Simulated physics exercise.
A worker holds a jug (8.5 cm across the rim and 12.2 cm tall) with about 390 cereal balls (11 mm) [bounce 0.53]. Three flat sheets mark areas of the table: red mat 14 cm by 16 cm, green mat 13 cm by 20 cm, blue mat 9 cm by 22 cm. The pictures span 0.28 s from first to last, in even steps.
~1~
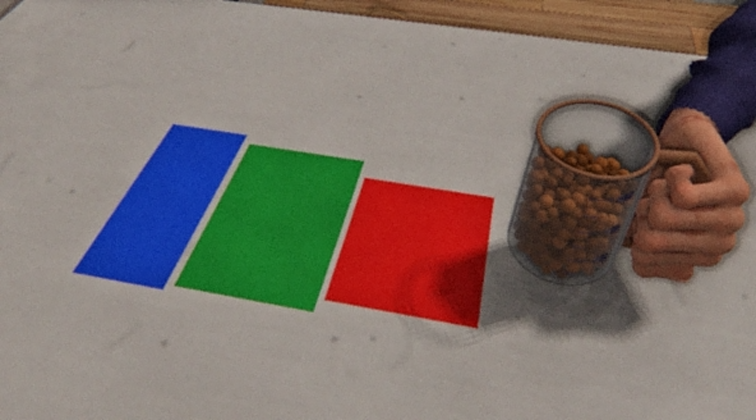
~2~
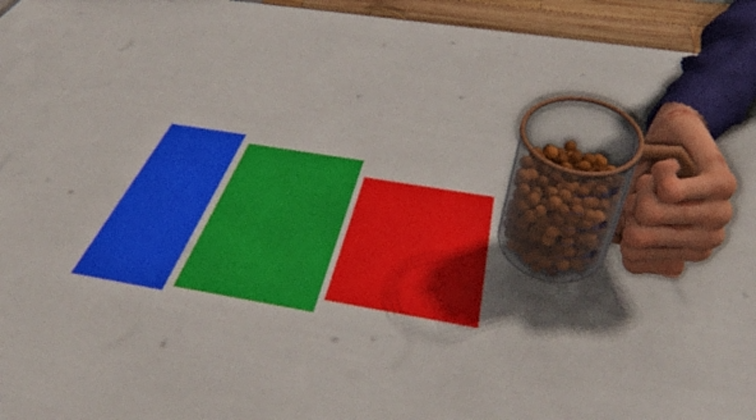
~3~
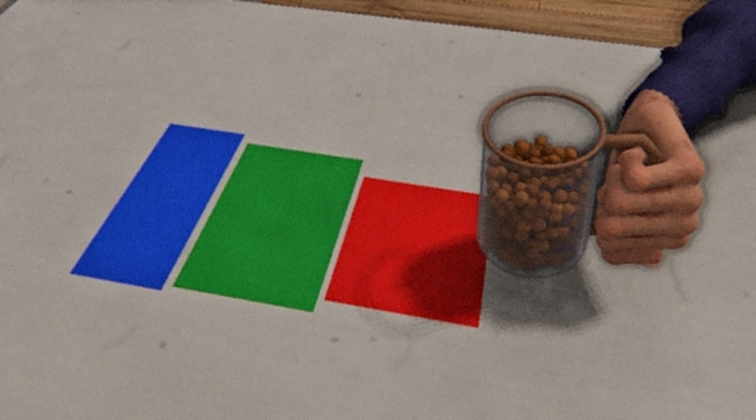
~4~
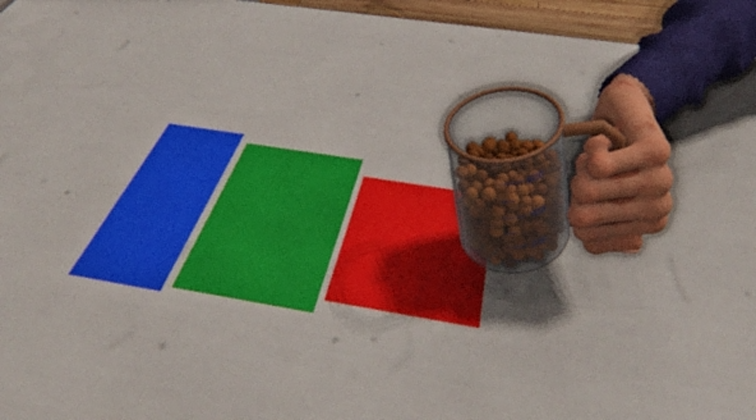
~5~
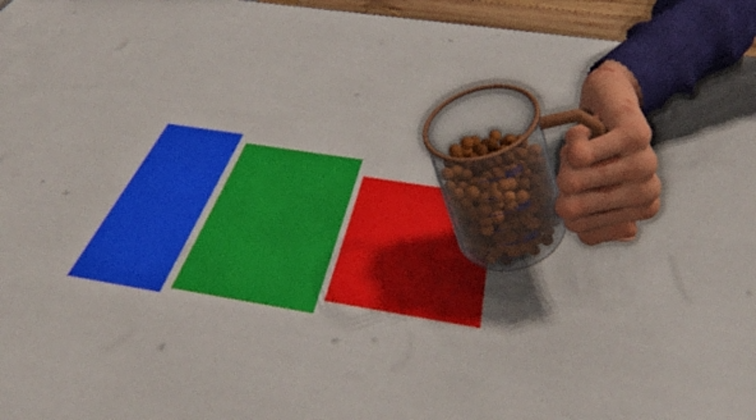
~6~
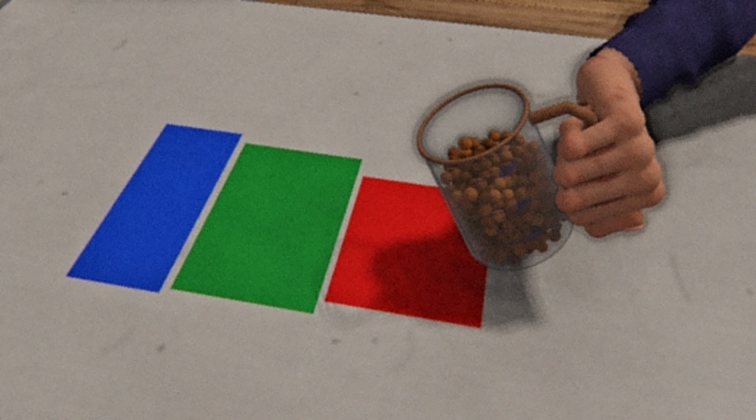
The footage shows a hand moving a clear jug of brown balls leftward over a pale surface toward the red mat beside green and blue mats, tilting it increasingly to the left while the balls remain inside.
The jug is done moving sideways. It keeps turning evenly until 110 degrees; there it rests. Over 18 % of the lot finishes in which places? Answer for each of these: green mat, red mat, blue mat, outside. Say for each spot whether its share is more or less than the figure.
Compared with the figure: Green mat less, red mat more, blue mat less, outside less.
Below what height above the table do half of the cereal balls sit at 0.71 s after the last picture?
Roughly 10 cm.
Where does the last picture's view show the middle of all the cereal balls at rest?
The centre lies near pixel (419, 236).
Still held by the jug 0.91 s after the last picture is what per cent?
Share remaining: Approx. 80 %.
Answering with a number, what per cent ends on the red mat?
Share: Near 70 %.
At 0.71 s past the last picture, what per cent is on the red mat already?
I'd say around 5 percent.
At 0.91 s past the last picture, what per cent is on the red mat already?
Share arrived at that time: About 20 per cent.
Then, 0.28 s after the last picture, tilt 60 degrees; jug 100 %; middle of all pieces on or above the table near (515, 190).
Then, 0.50 s after the last picture, tilt 86 degrees; jug 100 %; middle of all pieces on or above the table near (517, 186).
Then, 0.71 s after the last picture, tilt 109 degrees; red mat 5 %, jug 95 %; middle of all pieces on or above the table near (505, 189).
Then, 0.91 s after the last picture, tilt 110 degrees; red mat 20 %, jug 80 %; middle of all pieces on or above the table near (478, 201).
In the end, red mat 70 %, jug 20 %, green mat 5 %, outside 0 %, blue mat 0 %.
